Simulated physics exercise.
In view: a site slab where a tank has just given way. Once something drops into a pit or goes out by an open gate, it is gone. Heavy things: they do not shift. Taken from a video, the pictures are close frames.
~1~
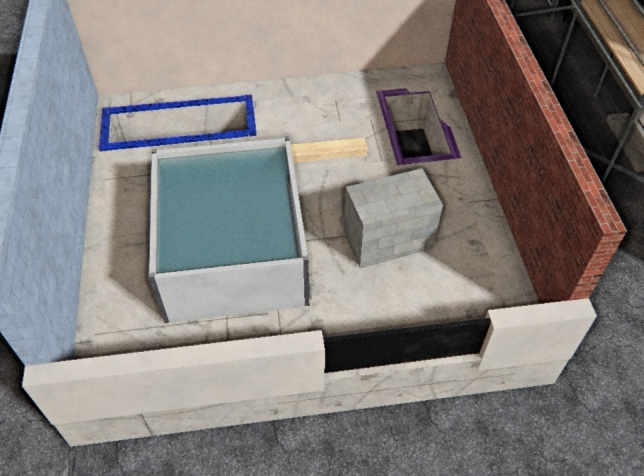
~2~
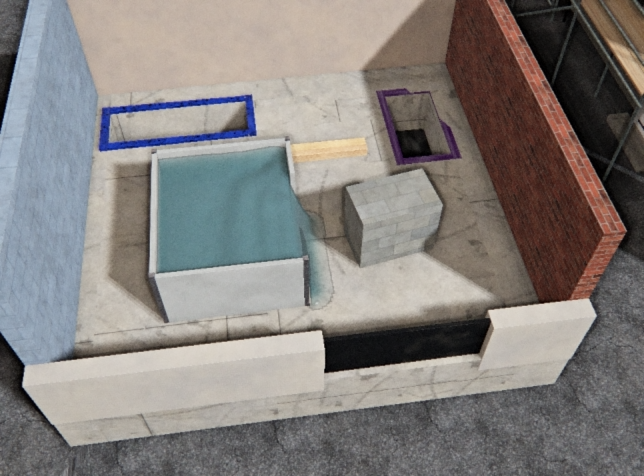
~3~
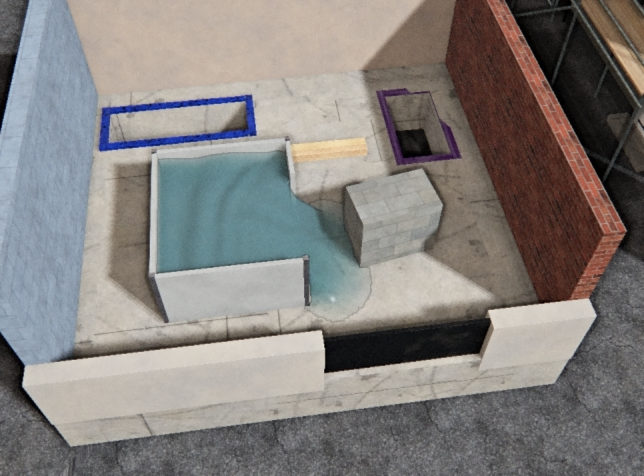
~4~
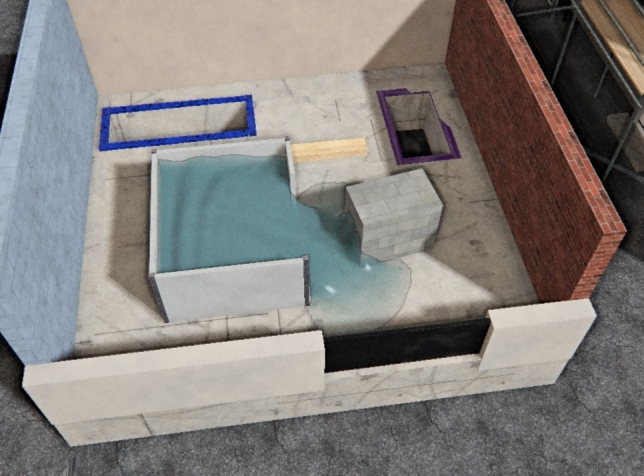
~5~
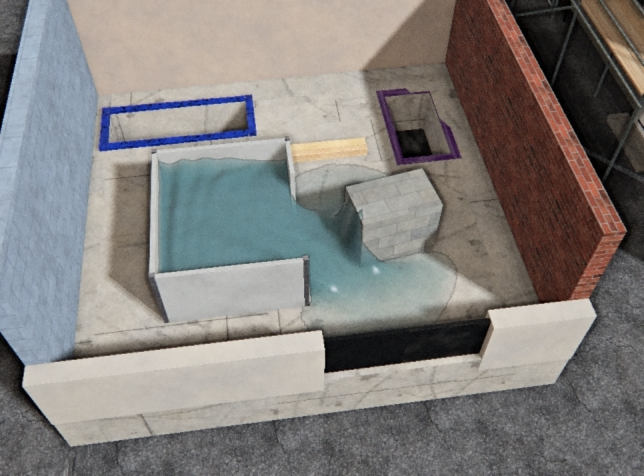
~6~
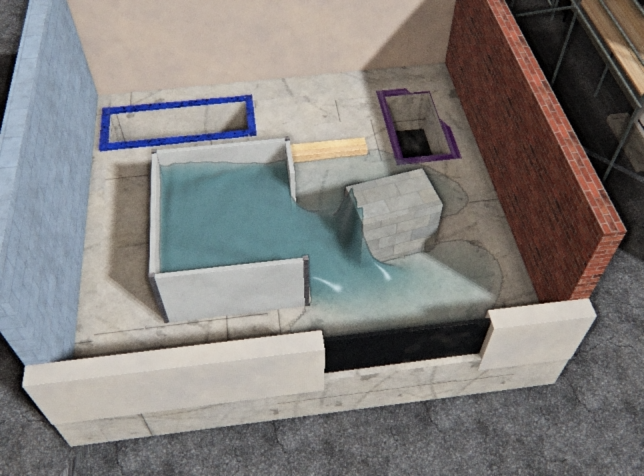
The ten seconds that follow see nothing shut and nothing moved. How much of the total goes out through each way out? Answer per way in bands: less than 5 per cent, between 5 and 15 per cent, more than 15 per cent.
Going out through each: The gate, less than 5 per cent; the purple pit, more than 15 per cent; the blue pit, less than 5 per cent.
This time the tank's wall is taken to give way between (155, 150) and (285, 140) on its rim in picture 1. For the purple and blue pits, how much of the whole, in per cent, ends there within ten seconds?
Purple 14 %, blue 55 %.
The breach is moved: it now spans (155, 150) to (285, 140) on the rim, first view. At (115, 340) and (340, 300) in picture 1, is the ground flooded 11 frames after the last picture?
In that order: Free of water, dry.
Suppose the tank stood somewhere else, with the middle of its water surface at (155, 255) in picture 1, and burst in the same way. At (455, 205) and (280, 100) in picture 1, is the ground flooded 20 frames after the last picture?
Result, in sequence: Waterlogged; unreached.
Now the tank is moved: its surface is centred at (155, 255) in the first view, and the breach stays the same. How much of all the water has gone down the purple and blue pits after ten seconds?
The purple pit gets 35 per cent and the blue pit 6 per cent.
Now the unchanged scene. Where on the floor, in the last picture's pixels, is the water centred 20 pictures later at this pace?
The spot I would choose is (336, 242).
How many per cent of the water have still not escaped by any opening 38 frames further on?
Some 64 parts in a hundred have not run off.
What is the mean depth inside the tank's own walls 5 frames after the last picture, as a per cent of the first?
I'd say some 52 %.
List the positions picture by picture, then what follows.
In the first picture, the tank at (226, 206) is whole and still.
In the second picture, water pours out at (297, 243) and has run to (308, 215).
In the third picture, the front is at a hidden place, out from the gap at (297, 246).
In the fourth picture, the front is at a hidden place, out from the gap at (298, 248).
In the fifth picture, water pours out at (298, 248) and has run to a hidden place.
In the sixth picture, water pours out at (298, 248) and has run to (496, 280).
A moment on, water covers 40 % of the floor; the gate 0 %, the purple pit 2 %, the blue pit 0 %.
Next, water covers 60 % of the floor; the gate 0 %, the purple pit 7 %, the blue pit 0 %.
Then, water covers 70 % of the floor; the gate 0 %, the purple pit 20 %, the blue pit 0 %.
Later, water covers 90 % of the floor; the gate 0 %, the purple pit 35 %, the blue pit 0 %.
In the end, water covers 95 % of the floor; the gate 0 %, the purple pit 46 %, the blue pit 2 %.
